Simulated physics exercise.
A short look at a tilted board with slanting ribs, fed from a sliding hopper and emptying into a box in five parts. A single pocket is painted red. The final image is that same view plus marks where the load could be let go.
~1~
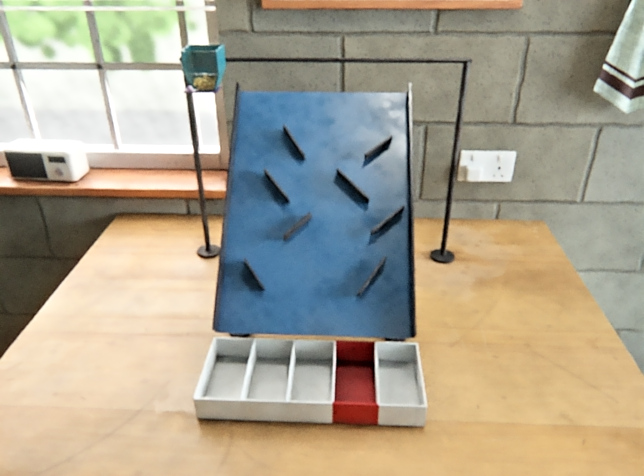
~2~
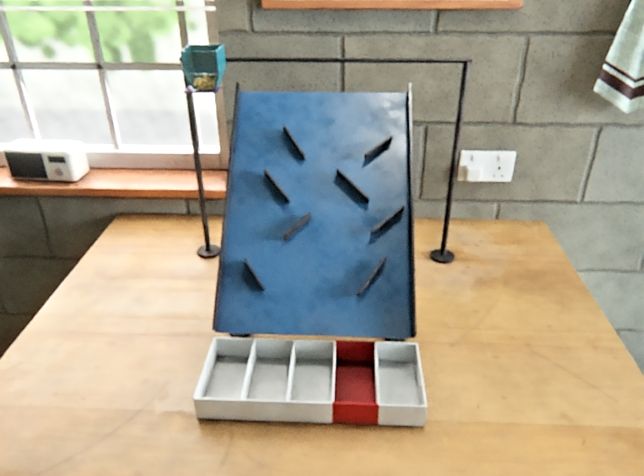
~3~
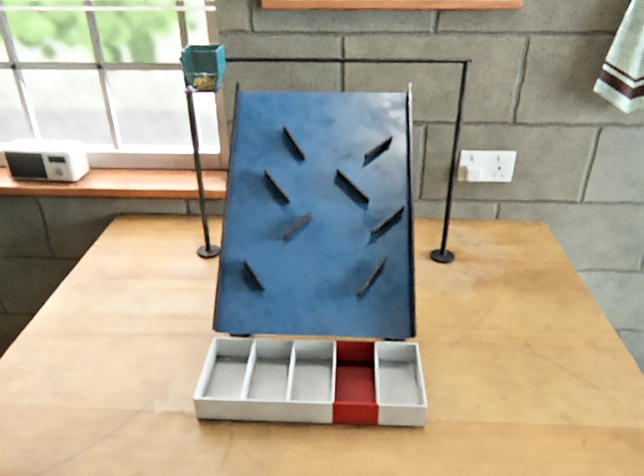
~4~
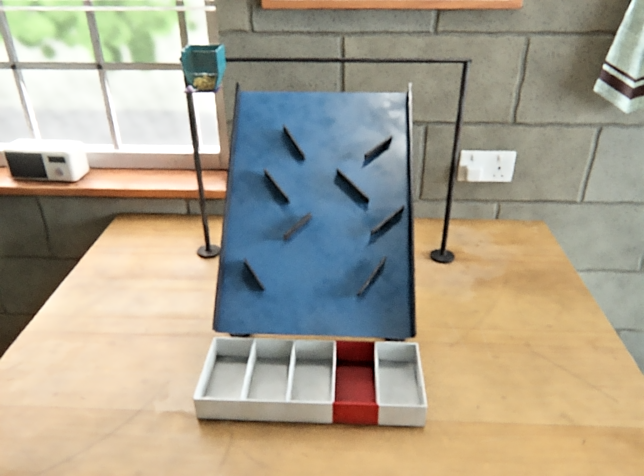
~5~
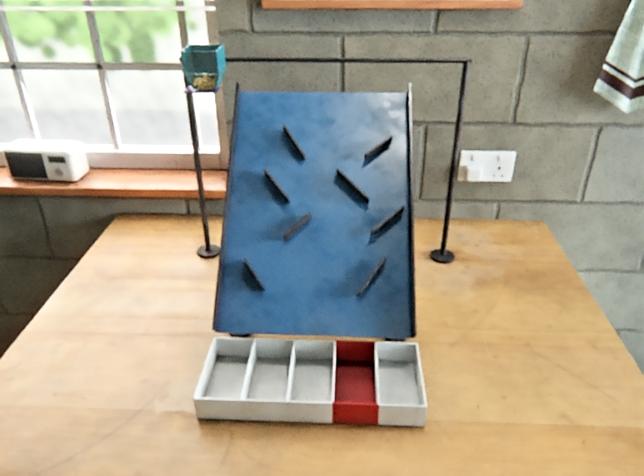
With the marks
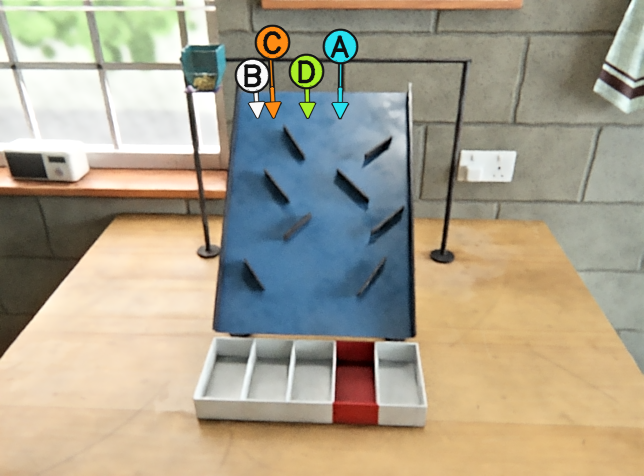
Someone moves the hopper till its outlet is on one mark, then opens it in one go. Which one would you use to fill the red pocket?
The answer is mark D.
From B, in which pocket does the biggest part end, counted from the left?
The first.
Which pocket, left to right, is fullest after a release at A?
It is the third one.
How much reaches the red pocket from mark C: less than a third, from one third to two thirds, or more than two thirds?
Mark C gives less than a third.
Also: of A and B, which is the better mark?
Here it is mark A.
On the marked copy, mark A meets the board at (340, 112); mark B meets the board at (257, 112); mark C meets the board at (273, 112); mark D meets the board at (307, 112).
With A, a small share in the red pocket, the bulk in other pockets, a small share outside the box.
With B, none at all in the red pocket, all but a few in other pockets, a small share outside the box.
With C, a small share in the red pocket, all but a few in other pockets.
With D, close to two thirds in the red pocket, close to a third in other pockets, only a few outside the box.
